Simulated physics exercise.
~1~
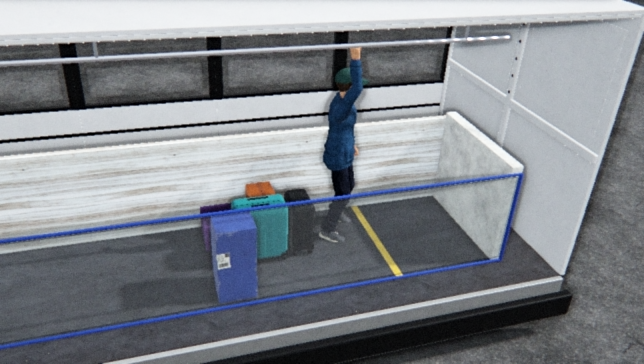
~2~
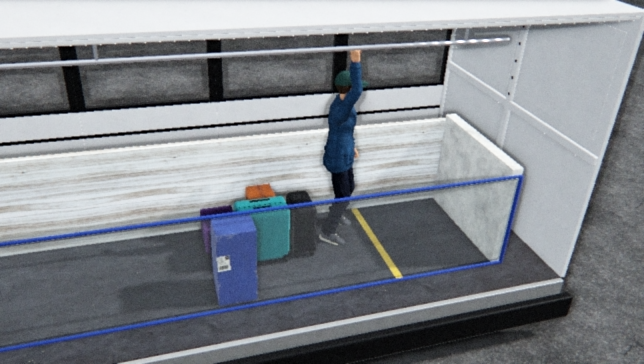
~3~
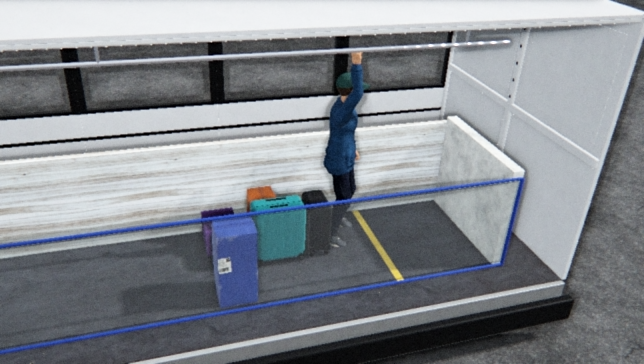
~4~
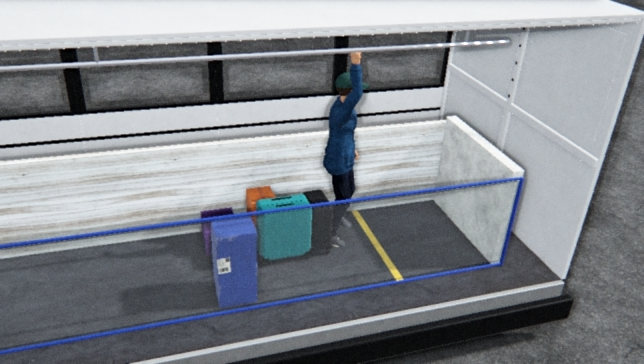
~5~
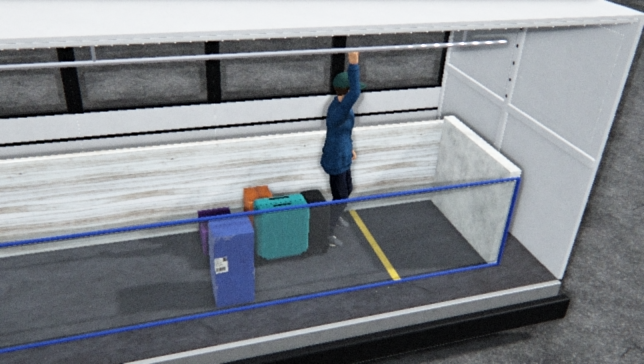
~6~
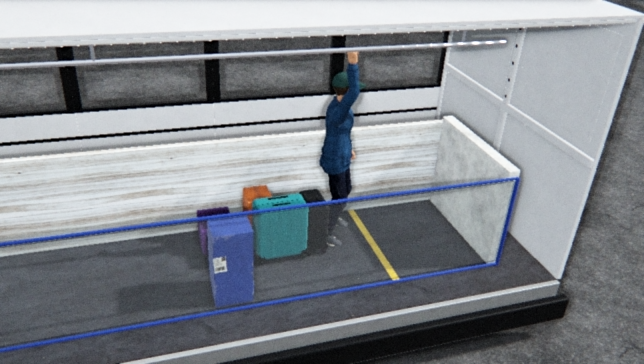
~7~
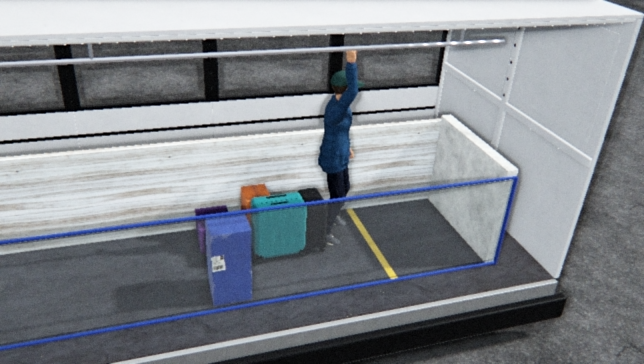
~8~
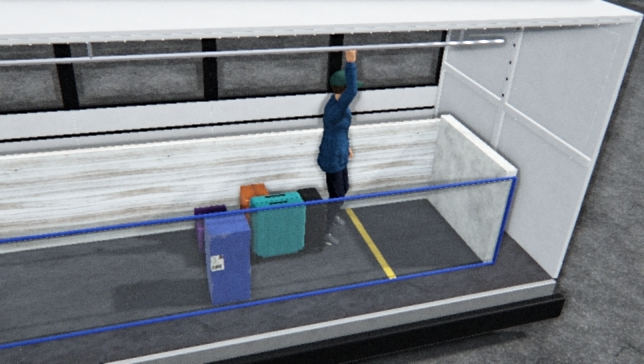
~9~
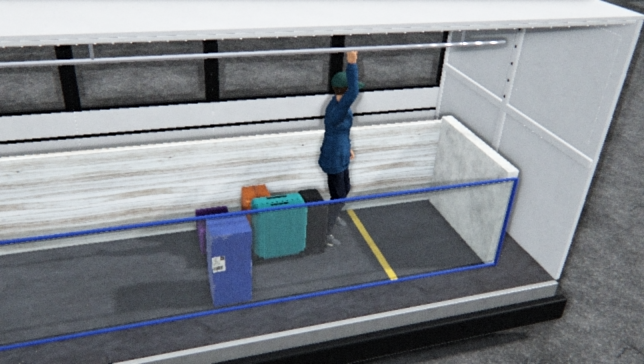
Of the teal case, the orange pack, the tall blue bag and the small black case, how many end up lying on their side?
None of them do; all four are still upright at the end.
The standing bay of a shuttle is seen from above and outside through a clear front panel edged in blue, with the view swaying slightly. A passenger in a blue coat and green cap stands near the back wall, holding the overhead rail with a raised arm. To the left stand a tall blue bag, a purple crate, an orange pack, a teal wheeled case and a small black case. The teal and black cases shift a short way right, while the other luggage keeps its place. Both then settle upright beside the passenger, short of the yellow floor line.
